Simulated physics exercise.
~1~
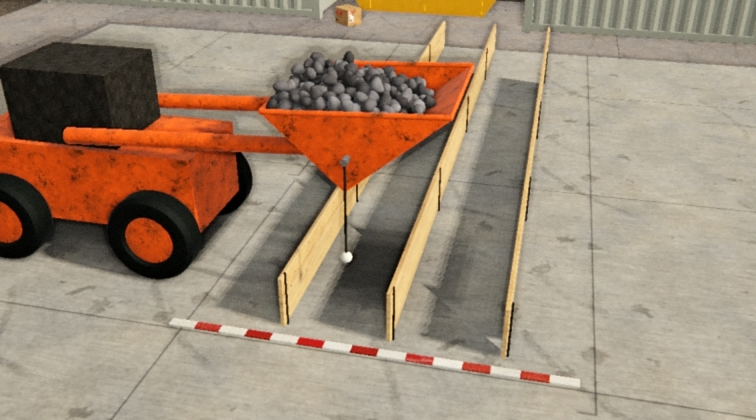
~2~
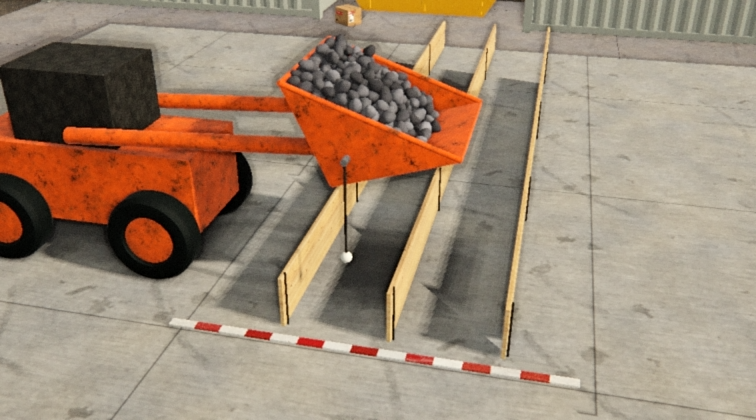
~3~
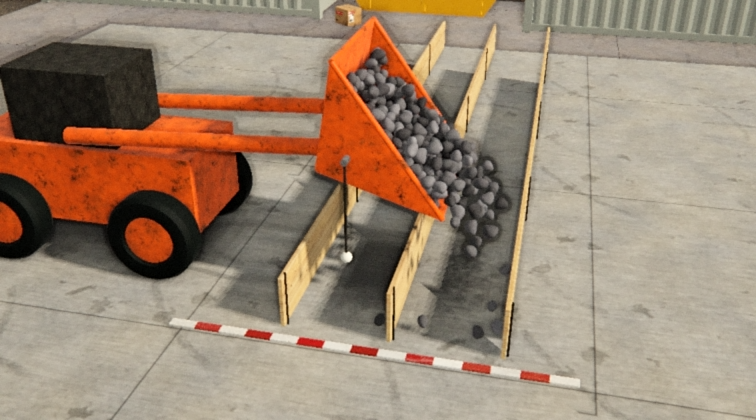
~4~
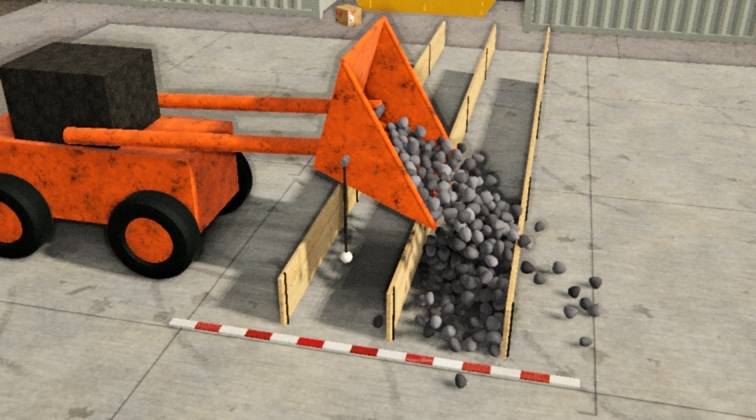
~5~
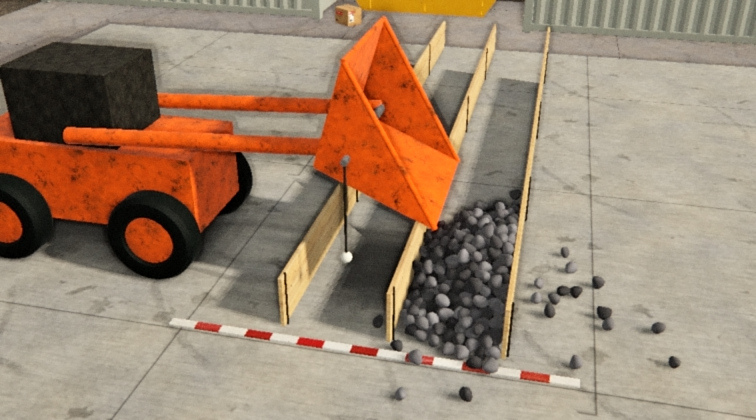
Orange loader tipping its bucket and pouring grey cobbles into the far bay between wooden boards, a few scattering past the last board.
